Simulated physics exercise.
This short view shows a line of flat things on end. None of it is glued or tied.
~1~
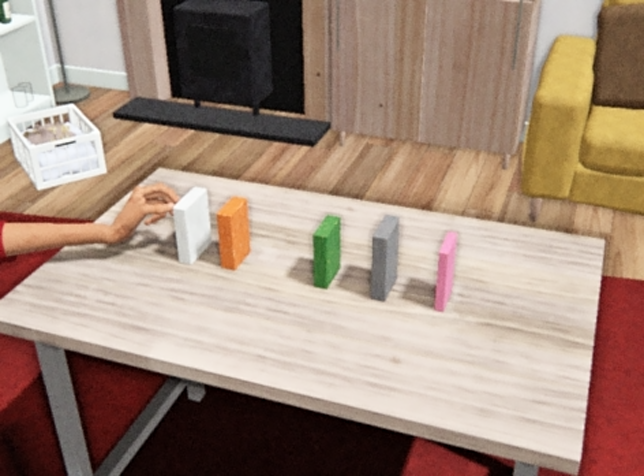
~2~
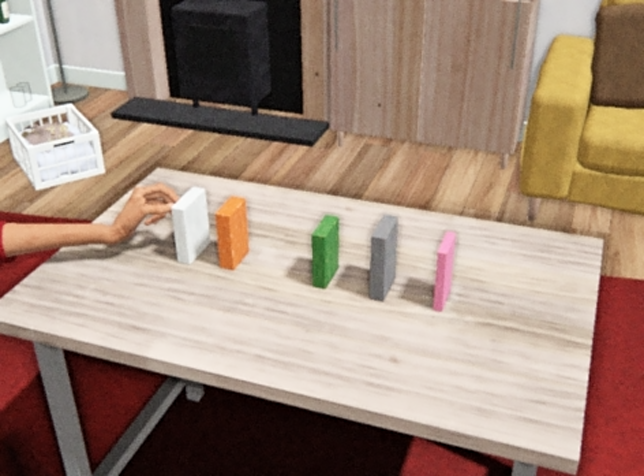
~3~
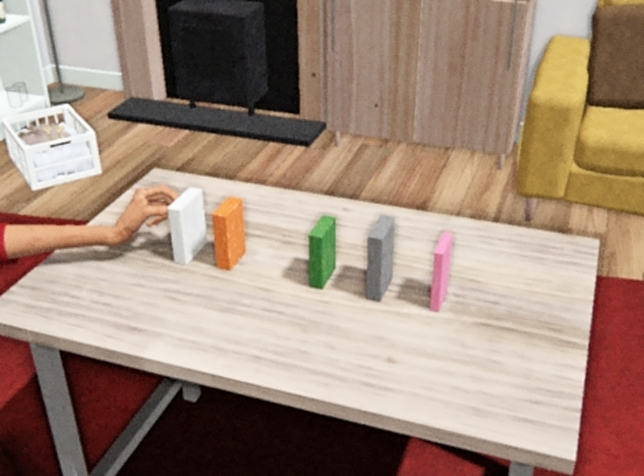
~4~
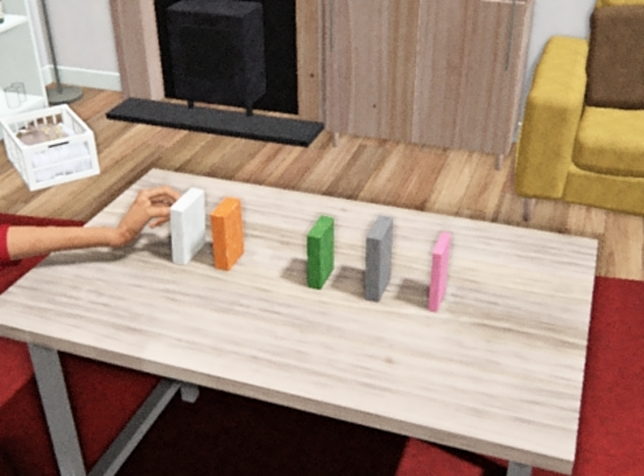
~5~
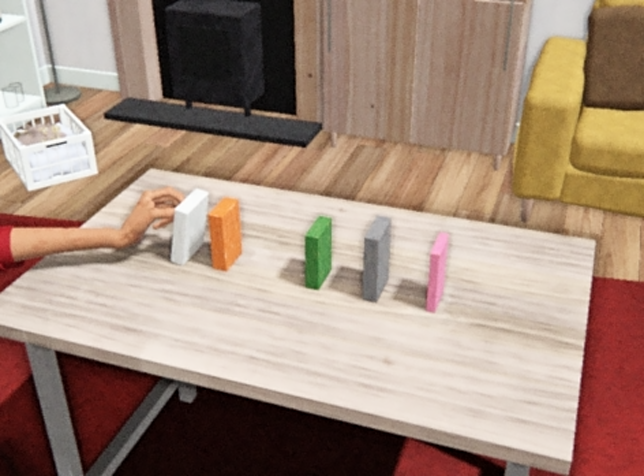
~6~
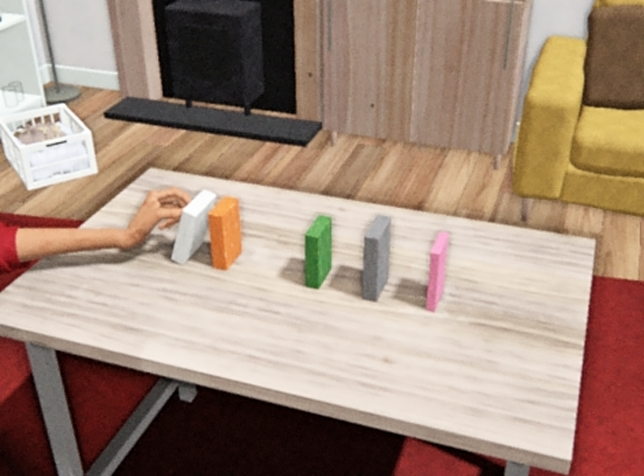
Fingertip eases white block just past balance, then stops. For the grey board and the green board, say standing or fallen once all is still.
In order: The grey board stays up, the green board stays up.
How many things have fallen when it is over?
2.
Then, 0.20 s past the last view, white block 37° over; orange board rocked 8° from its first pose.
Then, 0.40 s past the last view, white block 64° over; orange board rocked 54° from its first pose.
Then, 0.50 s past the last view, white block 71° over; orange board on its side.
Finally, down or leaning hard on the table, orange board; the other 2 still in place. Final places as the last picture's camera would see them, grey board near (377, 259), green board near (319, 252).
